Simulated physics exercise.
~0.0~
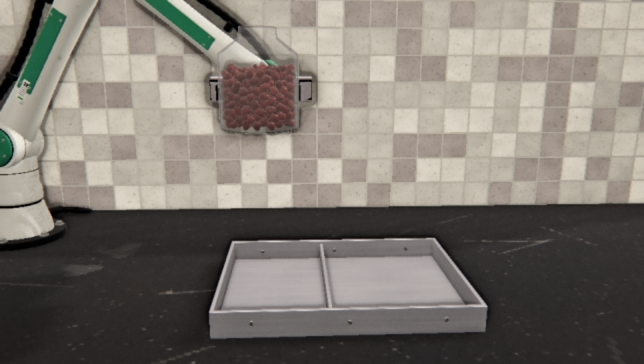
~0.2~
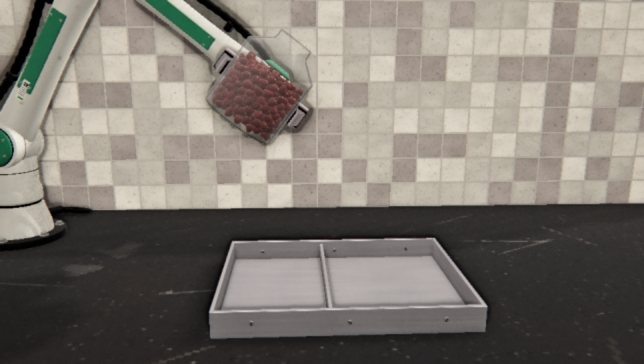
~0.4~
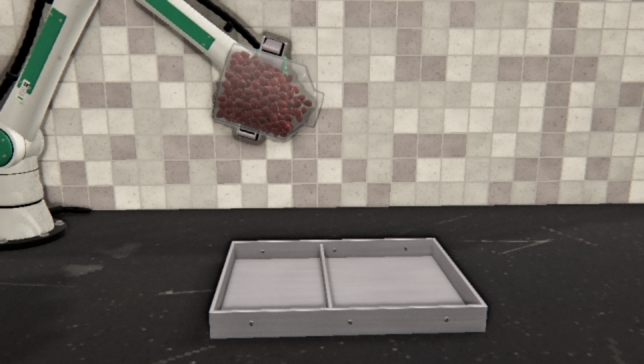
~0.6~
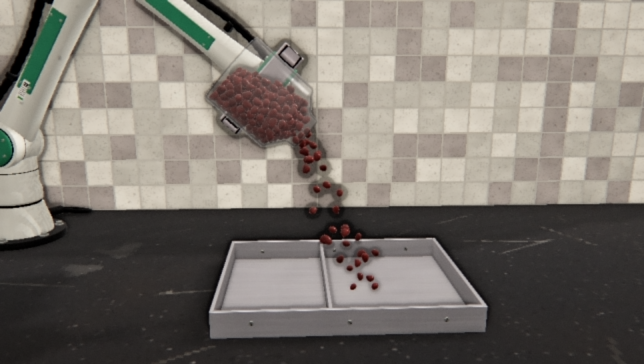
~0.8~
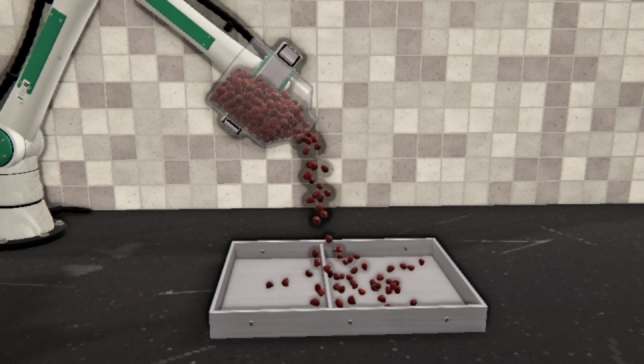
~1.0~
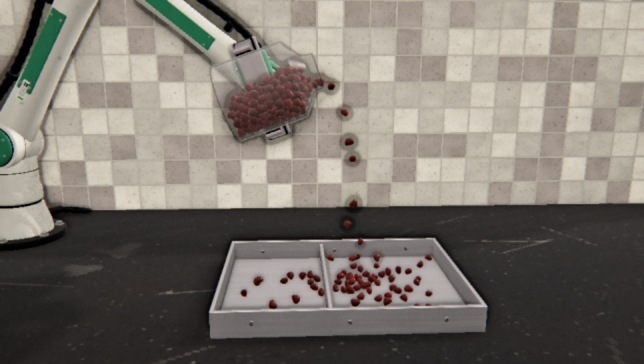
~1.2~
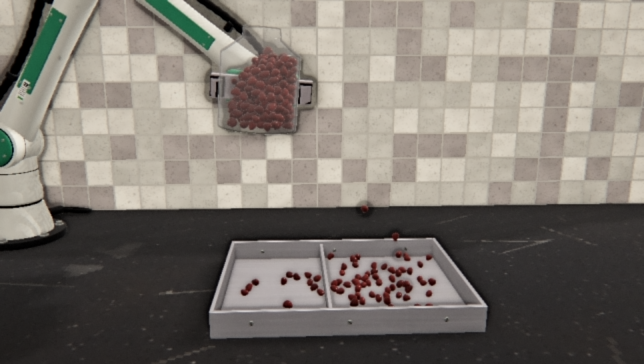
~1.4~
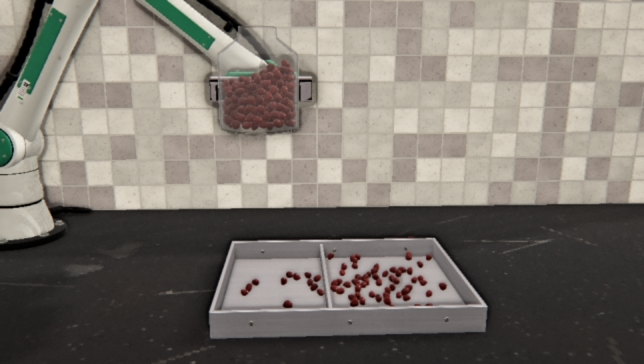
A robot arm tips a clear jar, spills some red beans into a divided tray, then rights it.
